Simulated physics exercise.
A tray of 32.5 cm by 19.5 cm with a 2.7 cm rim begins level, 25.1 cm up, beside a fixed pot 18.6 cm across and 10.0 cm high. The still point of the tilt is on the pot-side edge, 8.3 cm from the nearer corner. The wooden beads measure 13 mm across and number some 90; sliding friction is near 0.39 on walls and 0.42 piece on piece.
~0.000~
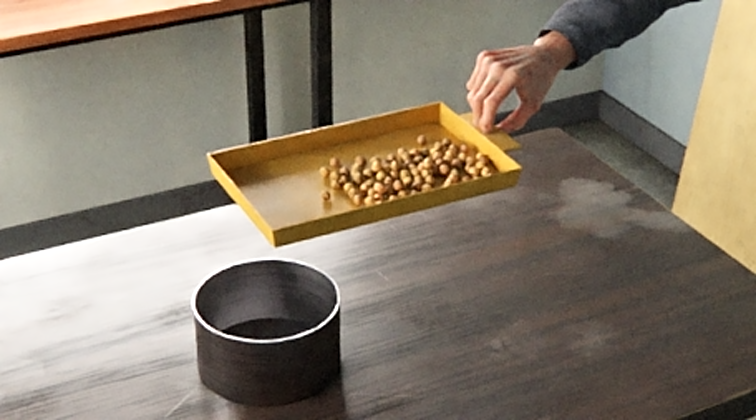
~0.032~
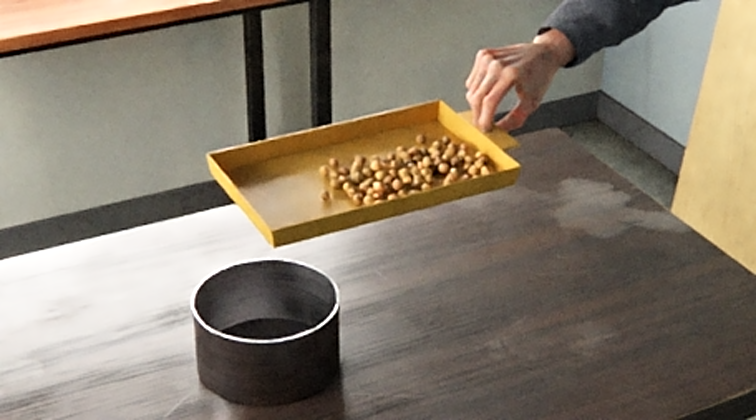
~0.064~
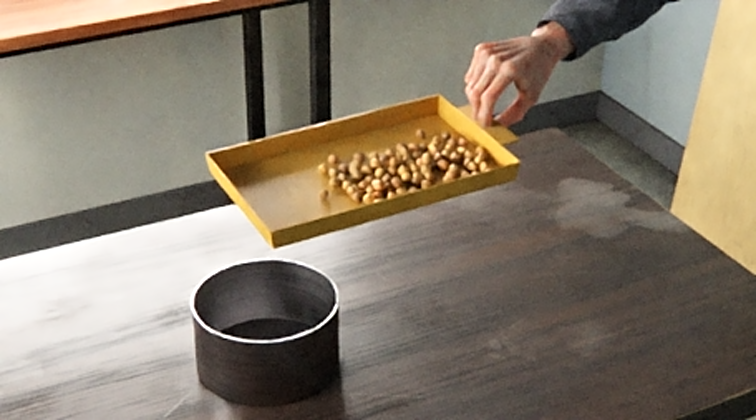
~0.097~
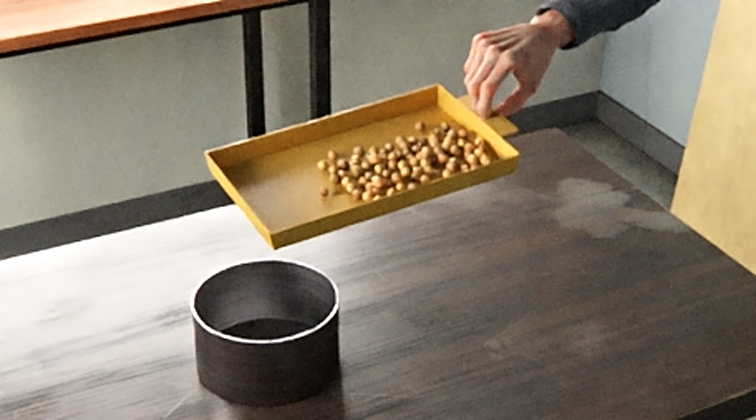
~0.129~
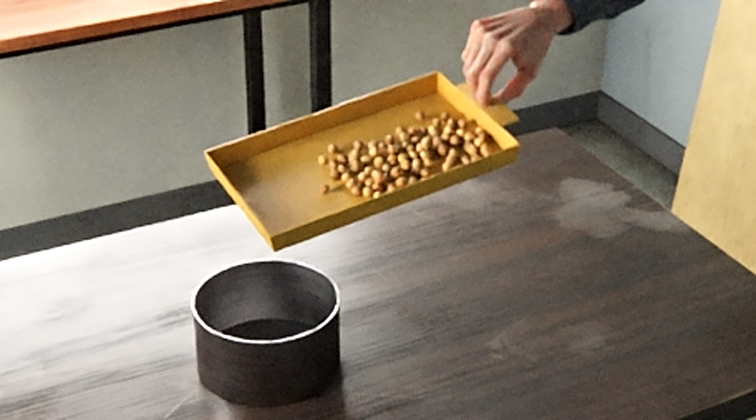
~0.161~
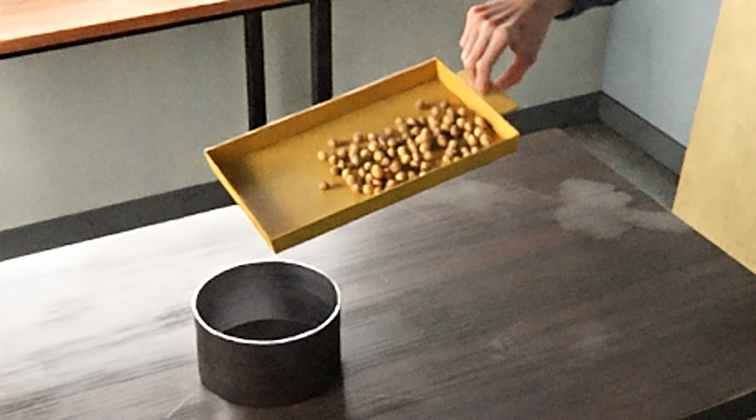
A yellow tray of small wooden beads stayed level at first above a table with a dark round pot, then a hand lifted its right end so it slanted down toward the left.
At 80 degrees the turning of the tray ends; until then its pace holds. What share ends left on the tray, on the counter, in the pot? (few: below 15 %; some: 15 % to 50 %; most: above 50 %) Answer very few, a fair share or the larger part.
Left on the tray: A fair share; on the counter: The larger part; in the pot: Very few.
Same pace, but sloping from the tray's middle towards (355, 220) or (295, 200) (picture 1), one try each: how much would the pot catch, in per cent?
Some 0 and 0 per cent.
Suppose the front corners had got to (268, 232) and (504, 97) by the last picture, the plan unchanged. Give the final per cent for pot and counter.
Pot 0, counter 85.
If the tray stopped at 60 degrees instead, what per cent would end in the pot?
It would be near 0 per cent.
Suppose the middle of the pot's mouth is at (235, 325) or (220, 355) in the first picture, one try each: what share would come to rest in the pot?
About 25 and 70 per cent.
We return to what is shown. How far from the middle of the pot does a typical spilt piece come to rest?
Roughly 28 cm.
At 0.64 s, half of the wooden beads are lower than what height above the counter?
Roughly 28 cm.
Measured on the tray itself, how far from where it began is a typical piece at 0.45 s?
Roughly 6 cm.
After 0.45 s, tilt 45 degrees; the tray holds 100 %, the pot 0 %.
Then, at 0.64 s, tilt 68 degrees; the tray holds 90 %, the pot 0 %.
After 0.96 s, tilt 80 degrees; the tray holds 40 %, the pot 0 %.
At rest (2.2 s), tray 25 %, counter 75 %, pot 0 %.
